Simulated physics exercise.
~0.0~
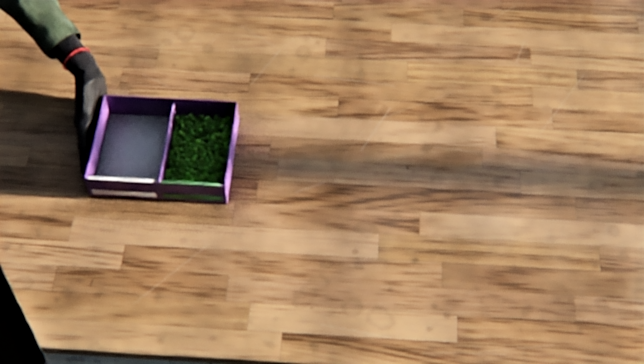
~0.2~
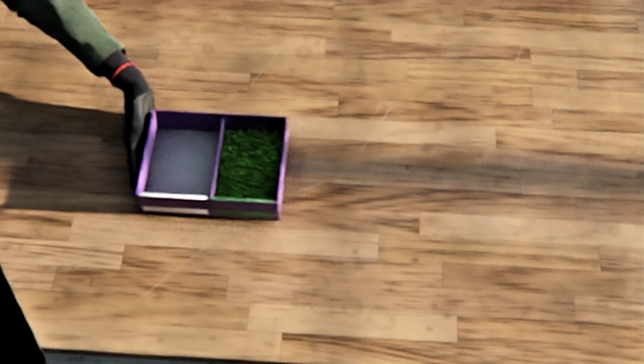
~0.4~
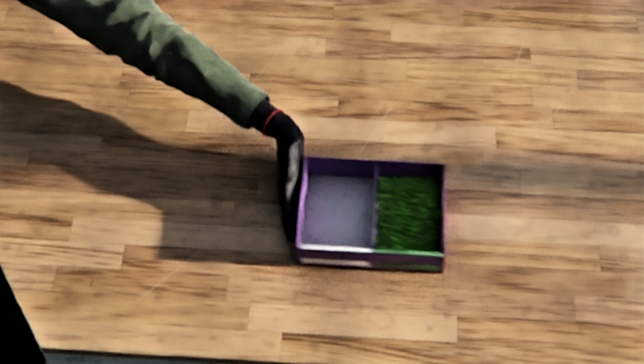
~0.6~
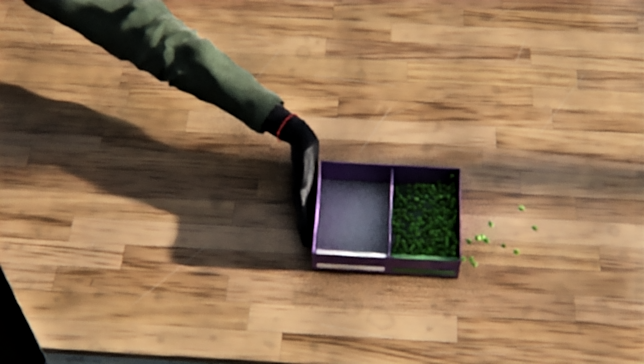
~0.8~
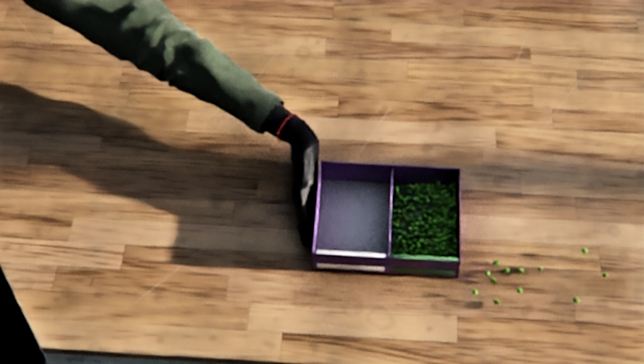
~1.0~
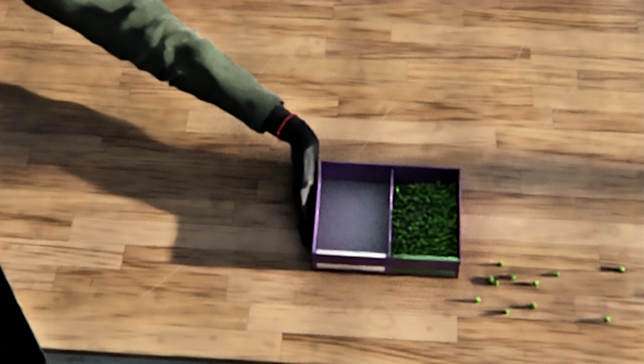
A gloved hand in a green sleeve pushed a purple two-part tray of green peas to the right across a wooden floor and stopped abruptly, and a few peas flew out ahead and scattered on the boards while most stayed inside.
